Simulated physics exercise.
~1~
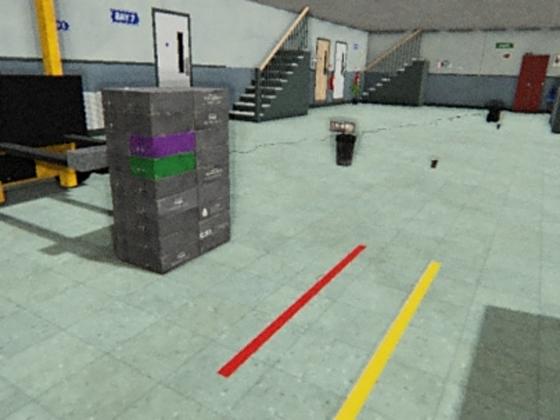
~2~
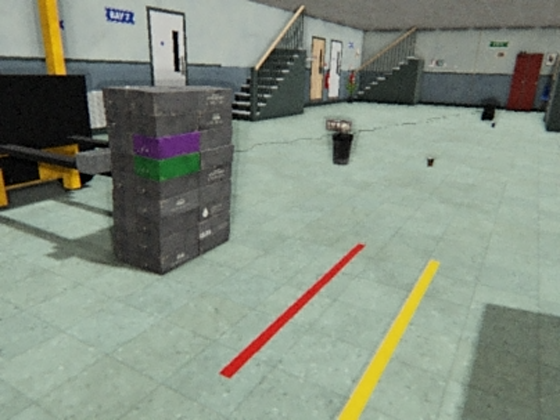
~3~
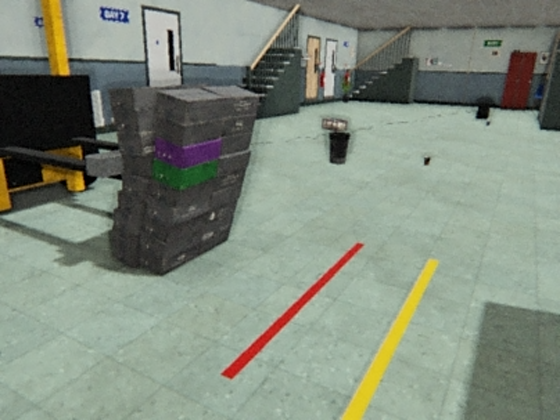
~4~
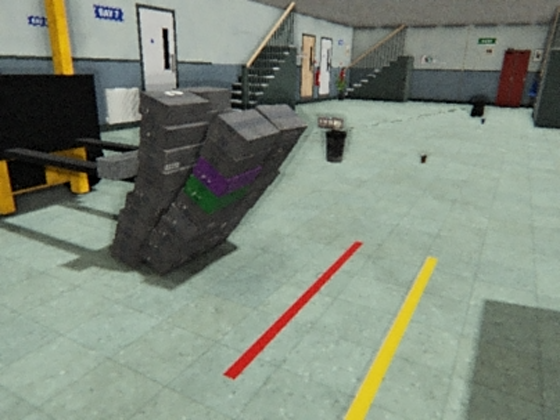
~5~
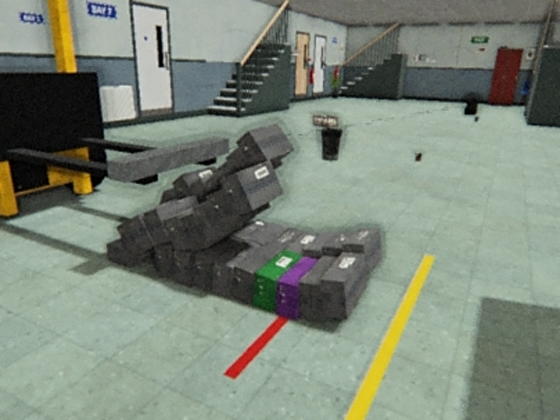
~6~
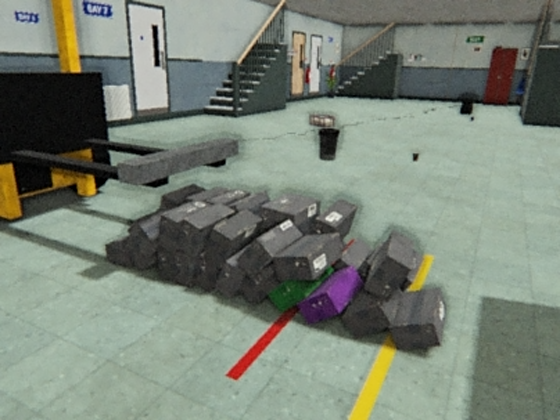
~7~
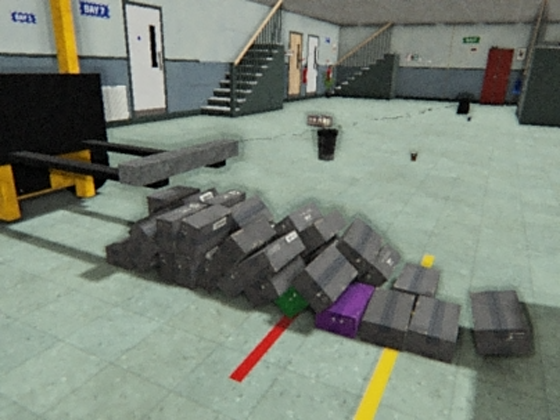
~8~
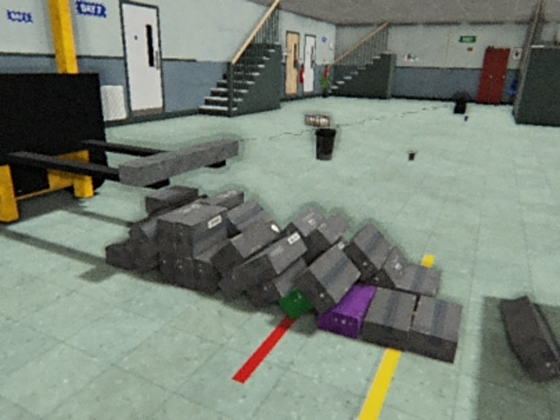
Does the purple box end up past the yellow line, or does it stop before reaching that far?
The purple box stops before the yellow line, coming to rest at the front of the heap between the red and yellow lines.
